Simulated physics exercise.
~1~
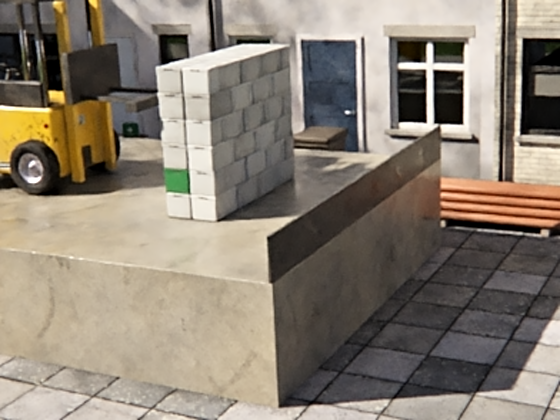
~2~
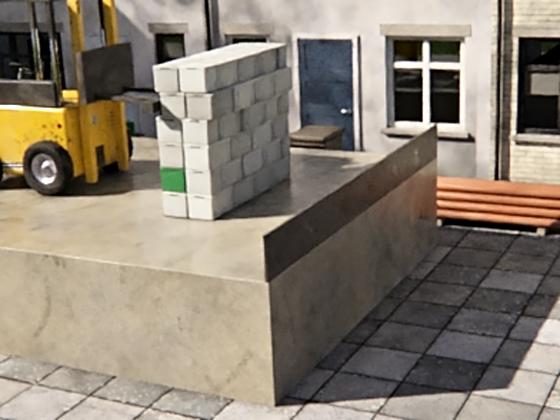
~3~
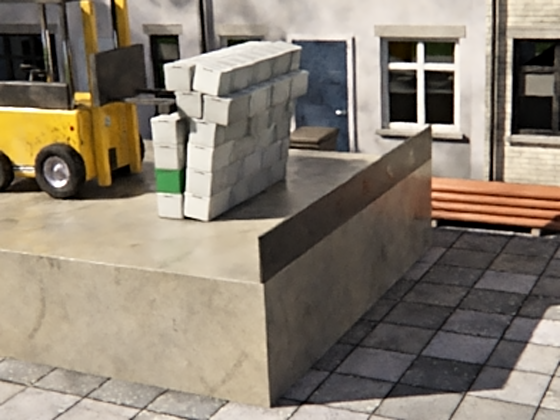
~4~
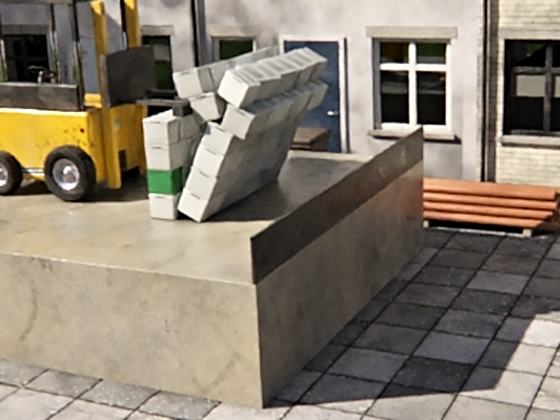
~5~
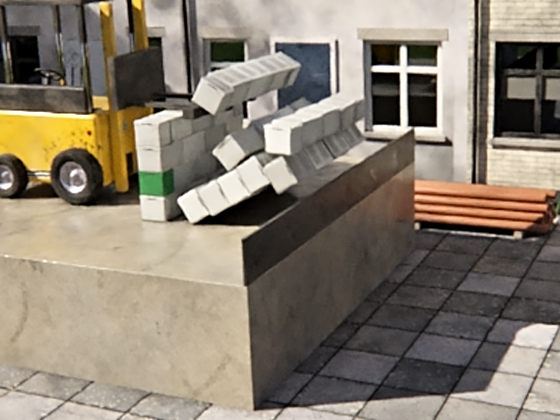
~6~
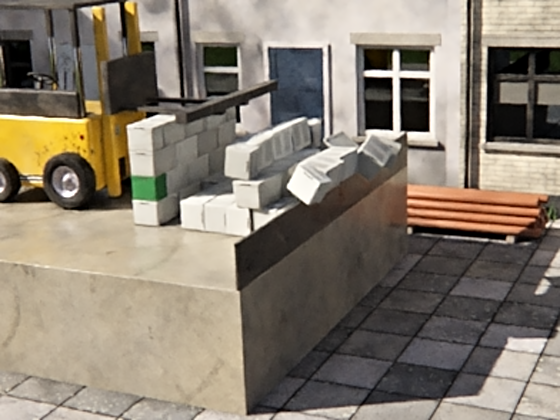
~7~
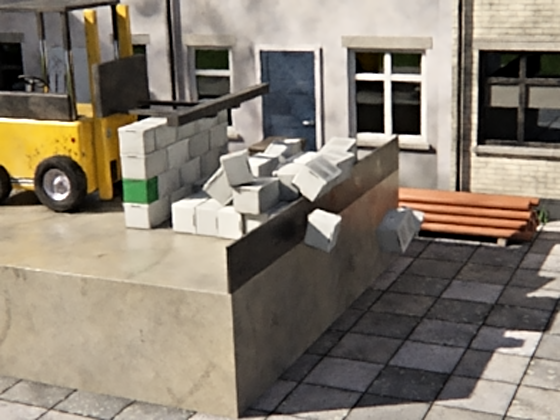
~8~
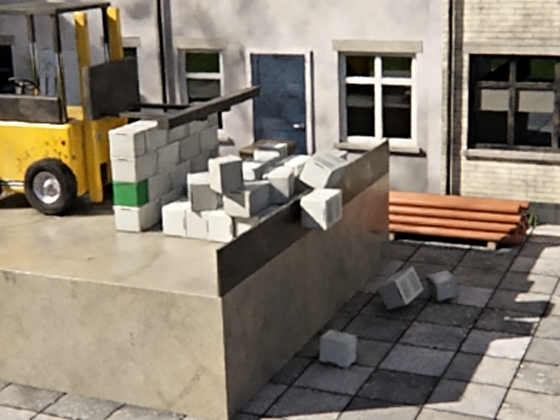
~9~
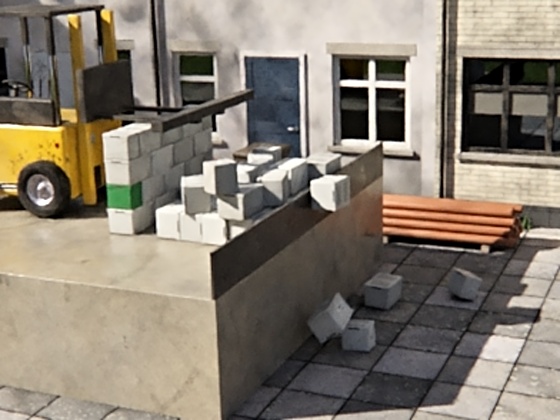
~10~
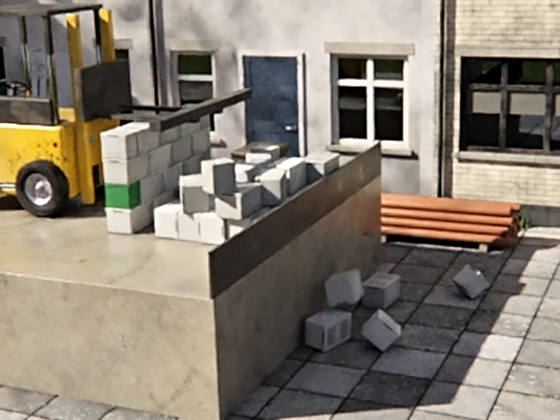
A yellow lift truck's beam topples a block wall, and several pieces fall off the ledge.
